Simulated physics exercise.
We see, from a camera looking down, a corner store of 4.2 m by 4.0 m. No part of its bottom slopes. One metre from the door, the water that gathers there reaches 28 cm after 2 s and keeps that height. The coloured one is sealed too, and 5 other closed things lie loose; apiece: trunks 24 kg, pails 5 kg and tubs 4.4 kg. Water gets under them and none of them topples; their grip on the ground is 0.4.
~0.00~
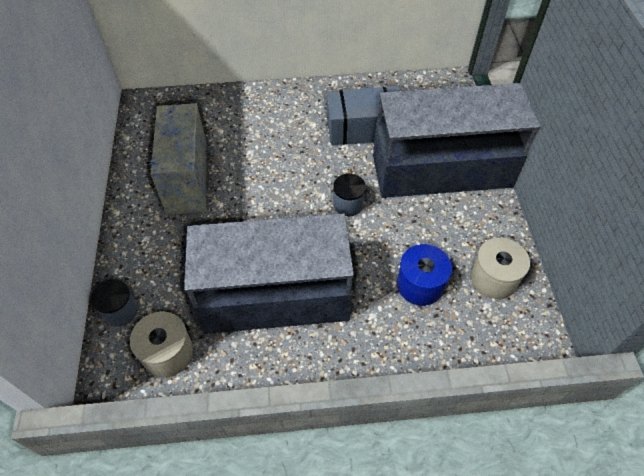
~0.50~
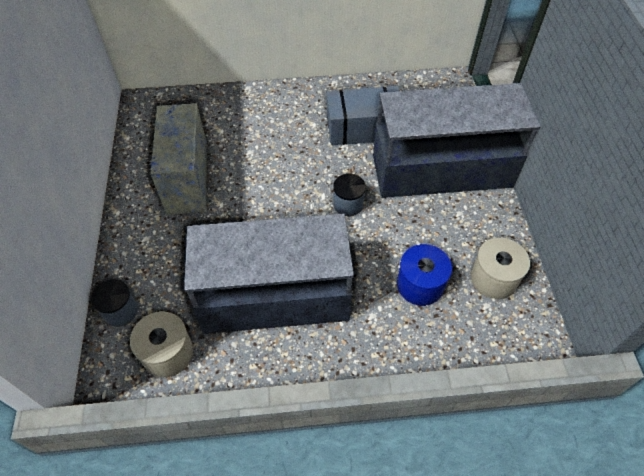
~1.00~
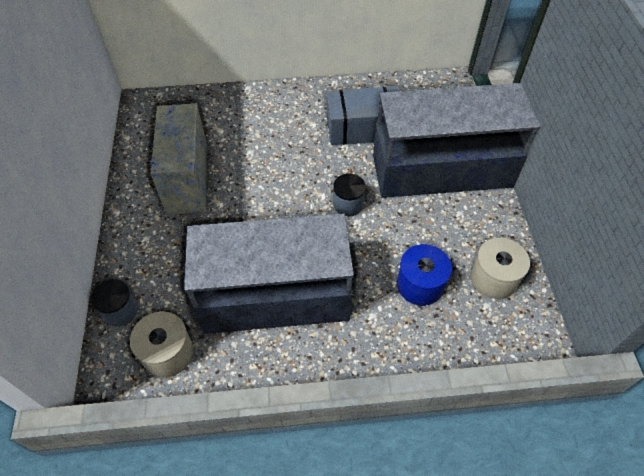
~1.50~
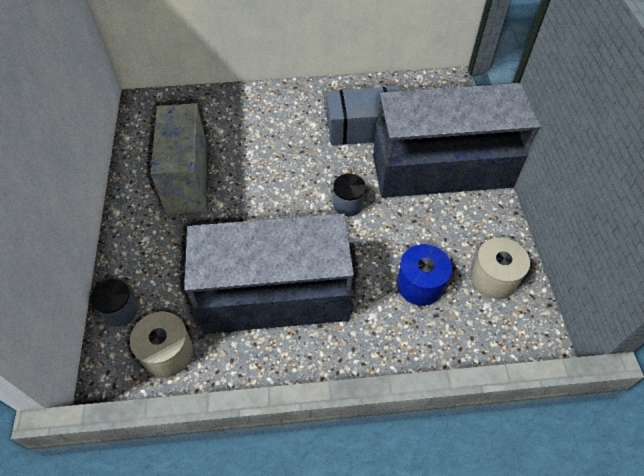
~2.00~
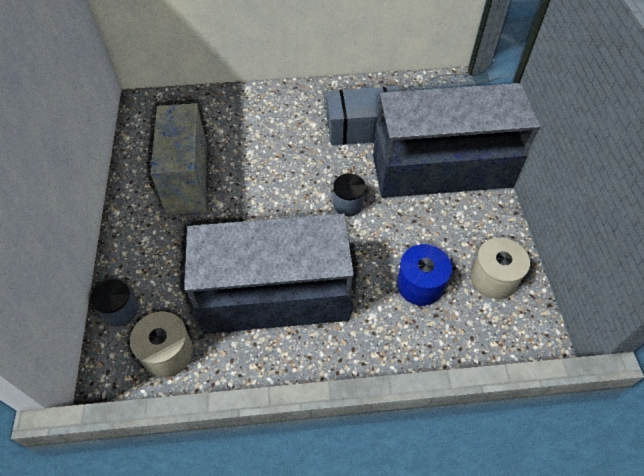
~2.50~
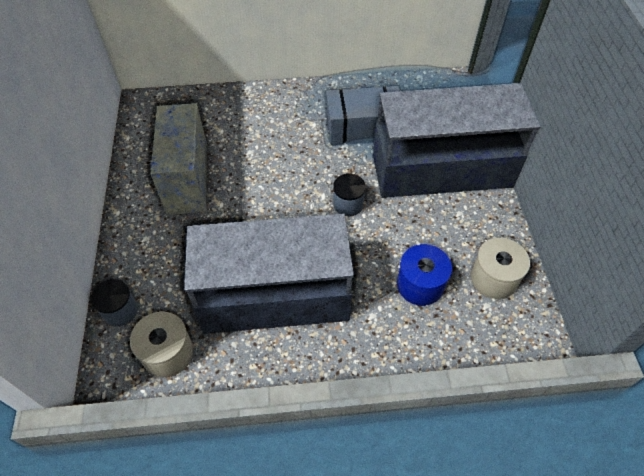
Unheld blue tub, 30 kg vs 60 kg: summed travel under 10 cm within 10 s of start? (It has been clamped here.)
Lighter OK.
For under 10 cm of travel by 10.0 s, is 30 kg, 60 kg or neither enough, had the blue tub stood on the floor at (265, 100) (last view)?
Neither is enough.
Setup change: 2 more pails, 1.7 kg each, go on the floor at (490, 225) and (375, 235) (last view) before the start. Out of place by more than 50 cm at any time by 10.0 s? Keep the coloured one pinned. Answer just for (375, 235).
Its shift comes out greater than that.
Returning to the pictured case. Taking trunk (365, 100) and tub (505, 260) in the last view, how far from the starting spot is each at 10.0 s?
They've ended up 250 cm and 30 cm away, in that order.
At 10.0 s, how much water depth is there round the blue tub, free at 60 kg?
Depth: Approx. 8 cm.
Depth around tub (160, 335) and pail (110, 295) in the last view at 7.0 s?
About 5 and 17 cm.
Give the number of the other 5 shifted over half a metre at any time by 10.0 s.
It adds up to 3.
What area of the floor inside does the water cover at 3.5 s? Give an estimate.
Close to 6.0 m2, I'd say.
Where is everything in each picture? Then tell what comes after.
In the first frame, the blue tub at (426, 265), on the bottom; water covers 0.0 m2; 0 of 6 have shifted.
In the second frame, the blue tub at (426, 265) rests on the ground; 0.0 m2 under water; 0 of 6 have shifted.
In the third frame, the blue tub at (426, 265), on the bottom; water covers 0.0 m2; 0 of 6 have shifted.
In the fourth frame, the blue tub at (426, 265) rests on the ground; 0.1 m2 under water; 0 of 6 have shifted.
In the fifth frame, the blue tub at (426, 265), on the bottom; water covers 1.0 m2; 0 of 6 have shifted.
In the sixth frame, the blue tub at (426, 265) rests on the ground; water covers 2.5 m2; 0 of 6 have shifted.
After 3.5 s the blue tub would be 0 cm from its start with 30 kg and 0 cm from its start with 60 kg; 0 cm of water round it then.
After 4.5 s the blue tub would be 0 cm from its start with 30 kg and 0 cm from its start with 60 kg; 0 cm of water round it then.
After 7.0 s the blue tub would be 0 cm from its start with 30 kg and 0 cm from its start with 60 kg; 1 cm of water round it then.
After 10.0 s the blue tub would be 0 cm from its start with 30 kg and 0 cm from its start with 60 kg; 8 cm of water round it then.
